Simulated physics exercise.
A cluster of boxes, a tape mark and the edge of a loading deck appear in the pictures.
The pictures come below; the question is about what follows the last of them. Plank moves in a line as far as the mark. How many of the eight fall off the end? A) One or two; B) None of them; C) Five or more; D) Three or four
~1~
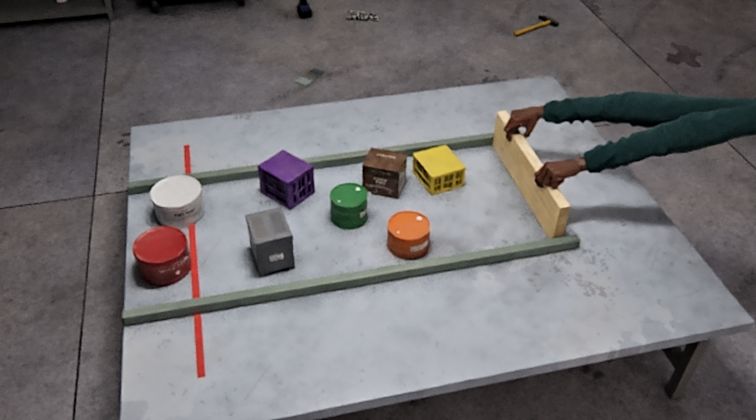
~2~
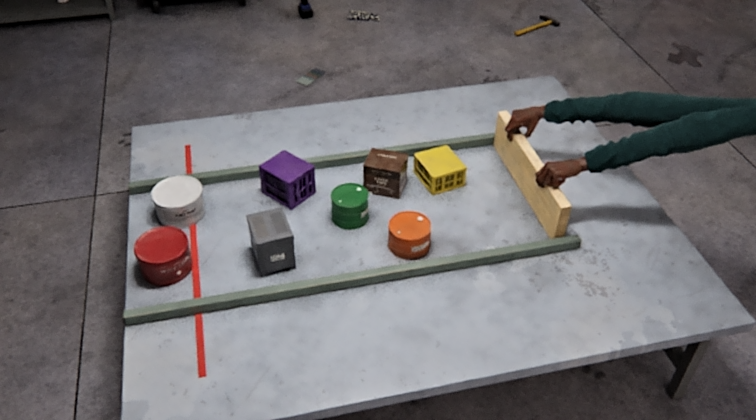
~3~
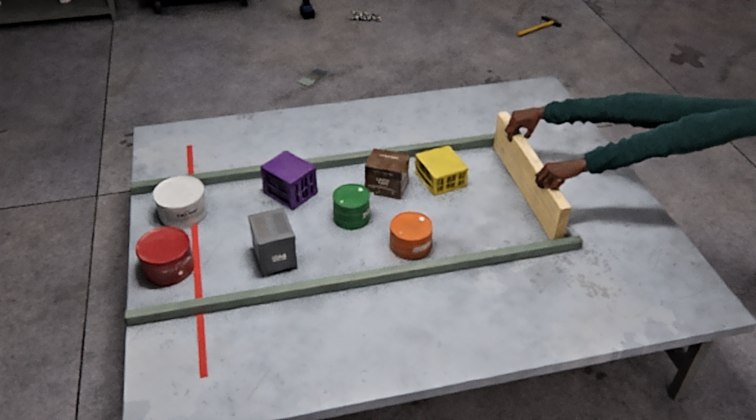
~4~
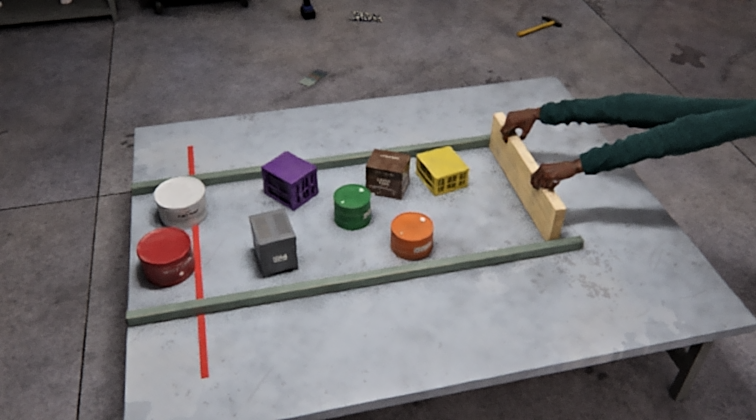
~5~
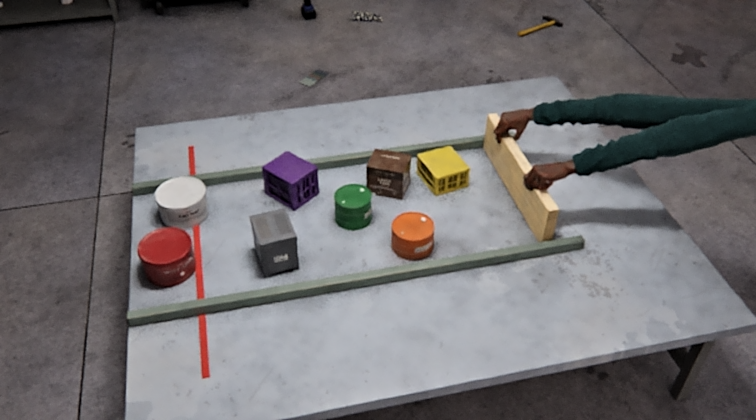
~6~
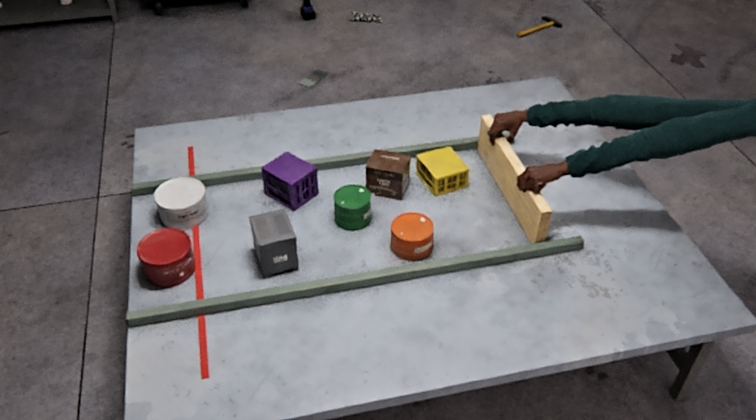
Three or four.
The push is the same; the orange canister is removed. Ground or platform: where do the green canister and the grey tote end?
The green canister is kept, the grey tote stays on.
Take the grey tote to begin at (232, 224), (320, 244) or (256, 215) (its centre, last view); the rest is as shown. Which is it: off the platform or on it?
Taking the starts in order, it keeps its place, then keeps its place, then keeps its place.
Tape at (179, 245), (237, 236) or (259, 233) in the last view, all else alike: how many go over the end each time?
Down on the ground: 4, 1 and 1.
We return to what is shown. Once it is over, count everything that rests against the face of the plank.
The figure is 3.
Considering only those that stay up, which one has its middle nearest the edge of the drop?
The brown box finishes nearest.
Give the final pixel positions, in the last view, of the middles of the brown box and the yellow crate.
The brown box comes to rest close to (130, 215), while the yellow crate rests close to (173, 207).
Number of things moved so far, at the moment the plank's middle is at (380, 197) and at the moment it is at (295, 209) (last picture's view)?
I get 4 at the one place and 7 at the other.
Early on, none off yet; red pail at rest near (167, 258); white pail at rest near (182, 204); grey tote at rest near (274, 243).
A while later, none off yet; red pail at rest near (167, 258); white pail travelled a little near (160, 208); grey tote travelled a little near (254, 244).
Finally, the number that fall off is three or four; lost, purple crate, white pail and red pail.
